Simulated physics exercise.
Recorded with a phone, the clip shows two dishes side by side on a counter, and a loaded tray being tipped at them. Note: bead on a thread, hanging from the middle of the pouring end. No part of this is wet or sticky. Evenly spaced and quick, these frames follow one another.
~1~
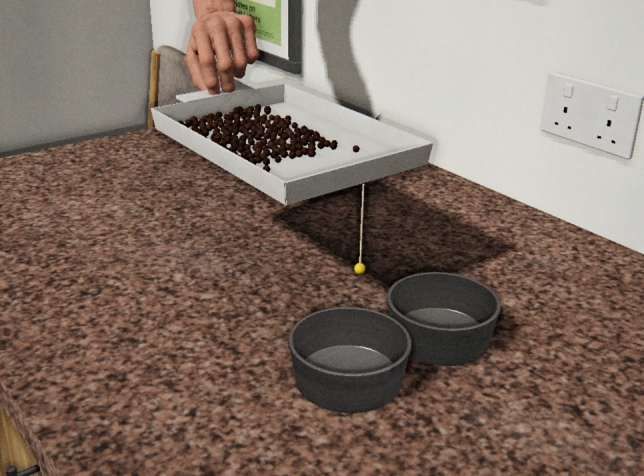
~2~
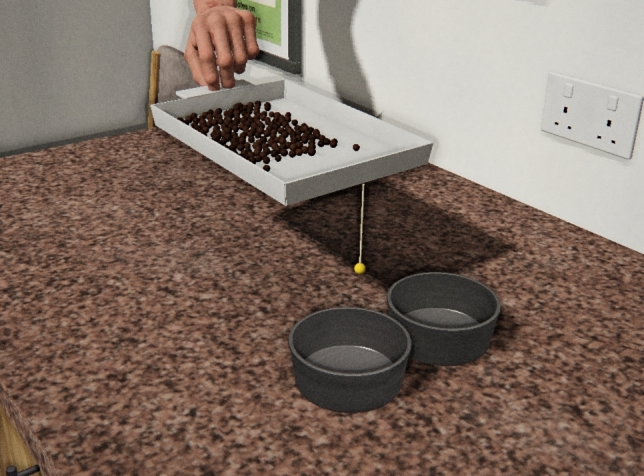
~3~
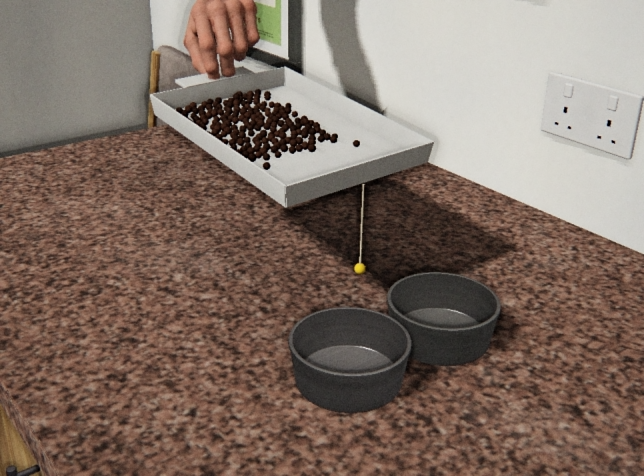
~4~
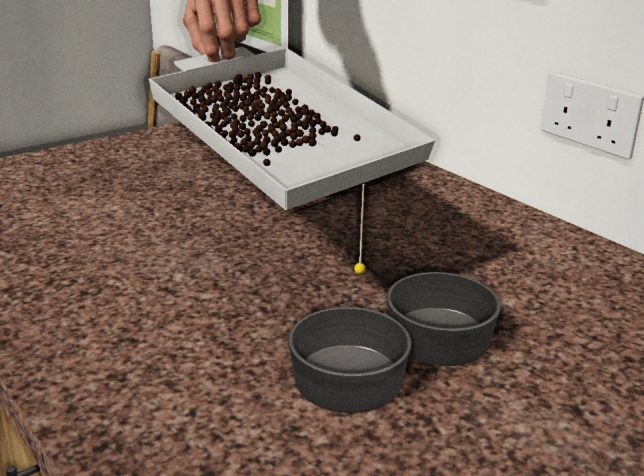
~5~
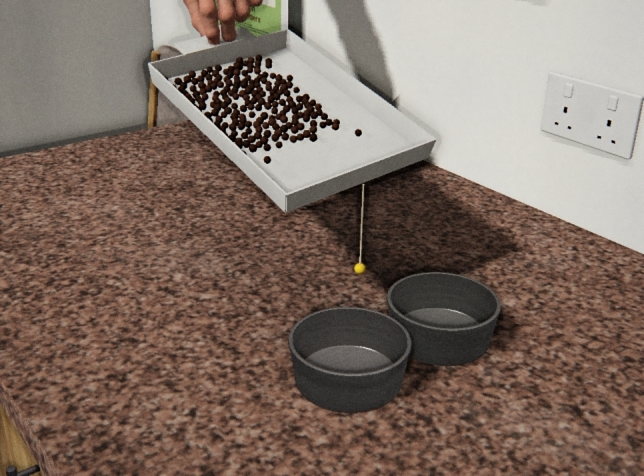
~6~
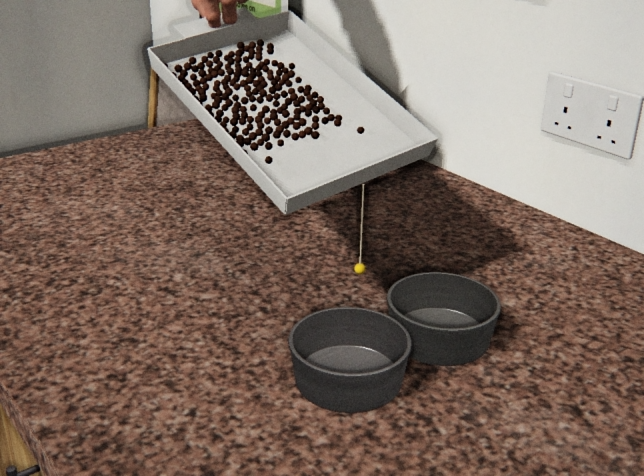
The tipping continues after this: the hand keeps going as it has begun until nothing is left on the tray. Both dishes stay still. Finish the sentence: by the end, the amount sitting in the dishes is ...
... between one and two thirds of what the tray held.
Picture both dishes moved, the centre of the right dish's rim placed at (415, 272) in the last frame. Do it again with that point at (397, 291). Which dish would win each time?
On the first try it would be the one to the left, on the second the one to the left.
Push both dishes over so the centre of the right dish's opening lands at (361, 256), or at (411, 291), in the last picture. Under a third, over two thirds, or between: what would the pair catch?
First: Under a third; second: More than two thirds.
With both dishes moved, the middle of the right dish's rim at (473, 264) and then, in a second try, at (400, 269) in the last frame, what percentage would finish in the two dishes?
In the first position around 10 percent, in the second around 80 percent.
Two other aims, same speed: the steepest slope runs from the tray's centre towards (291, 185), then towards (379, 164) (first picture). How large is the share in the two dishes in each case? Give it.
About 20 % and 40 %.
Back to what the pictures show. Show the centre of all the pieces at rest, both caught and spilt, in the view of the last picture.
About pixel (328, 363).
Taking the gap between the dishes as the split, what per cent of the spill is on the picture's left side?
Looks to be around 90 per cent of the spill.
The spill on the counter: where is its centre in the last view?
Near (270, 345).
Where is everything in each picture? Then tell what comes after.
Corners of the pouring end near (286, 181) and (429, 142), level; middle of the load near (253, 133), allspice berries; left dish near (388, 384); right dish near (482, 339); bead on its thread near (360, 269), in the first picture.
Corners of the pouring end near (286, 182) and (429, 142), level; middle of the load near (253, 131), in the second picture.
Corners of the pouring end near (286, 184) and (430, 141), tipped barely, lowest at the left corner; middle of the load near (247, 125), in the third picture.
Corners of the pouring end near (287, 188) and (431, 139), tipped a little, lowest at the left corner; middle of the load near (253, 112), in the fourth picture.
Corners of the pouring end near (287, 192) and (432, 138), tipped clearly, lowest at the left corner; middle of the load near (254, 101), in the fifth picture.
Corners of the pouring end near (288, 196) and (434, 137), tipped clearly, lowest at the left corner; middle of the load near (255, 92), a little on the move; left dish near (388, 384); right dish near (482, 339), in the sixth picture.
Shortly afterwards, tray tipped steeply; the bulk on the tray; only a few in the left dish; a little in the air.
Next, tray tipped right over; near two thirds on the tray; near a quarter in the left dish; only a few in the right dish; a little outside both; only a few in the air.
Some moments later, tray tipped past a quarter turn; near half in the left dish; only a few in the right dish; near half outside both; only a few in the air.
In the end, tray tipped past a quarter turn; near half in the left dish; only a few in the right dish; near half outside both.
